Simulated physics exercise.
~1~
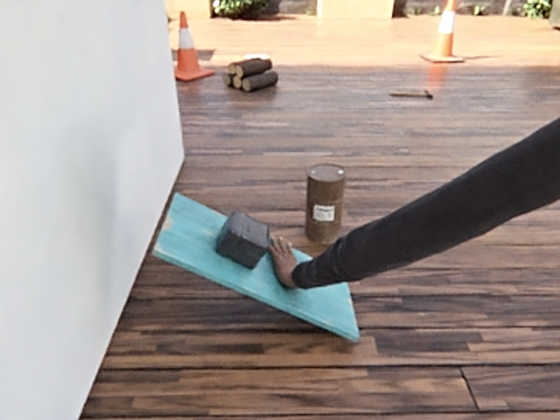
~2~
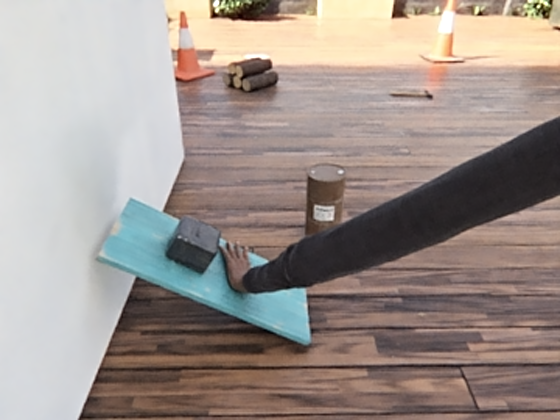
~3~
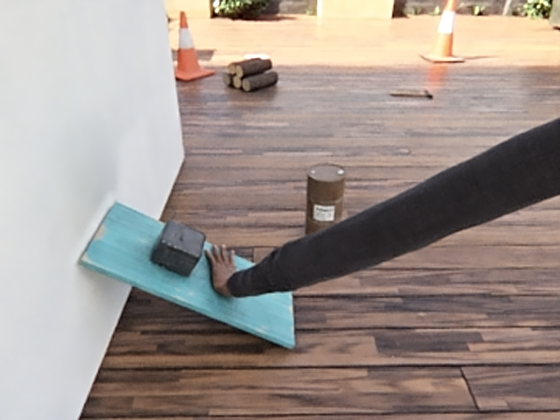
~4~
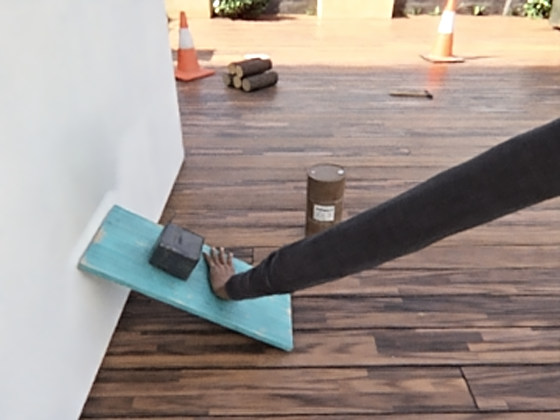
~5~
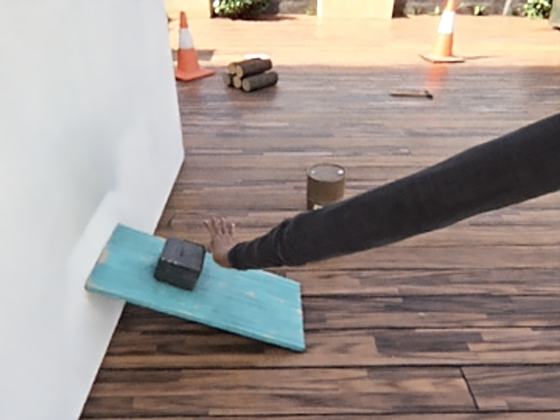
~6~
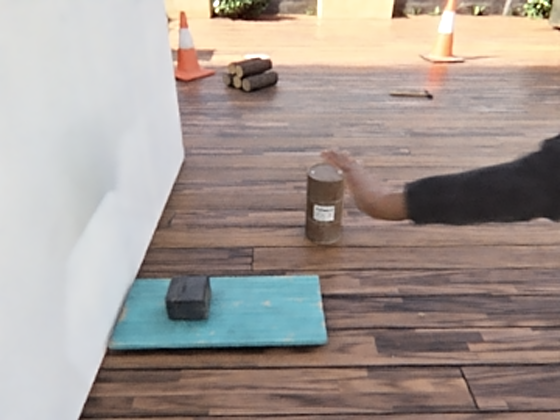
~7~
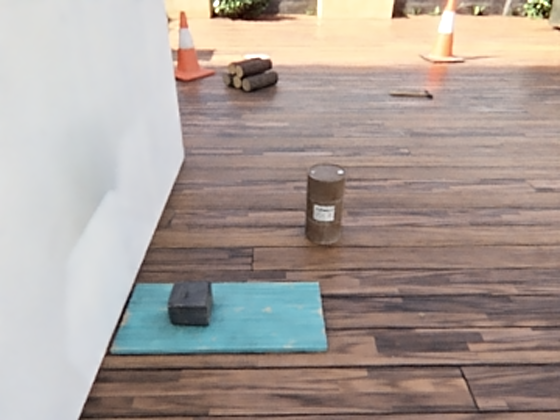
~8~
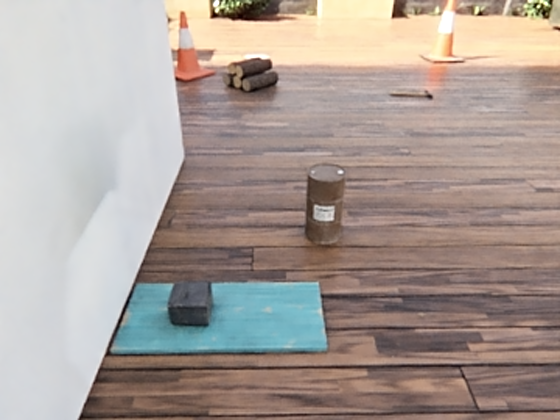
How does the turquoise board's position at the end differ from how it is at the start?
At the start the turquoise board is tilted in a leaning position under the hand, while at the end it is lying down on the deck beside the white wall.
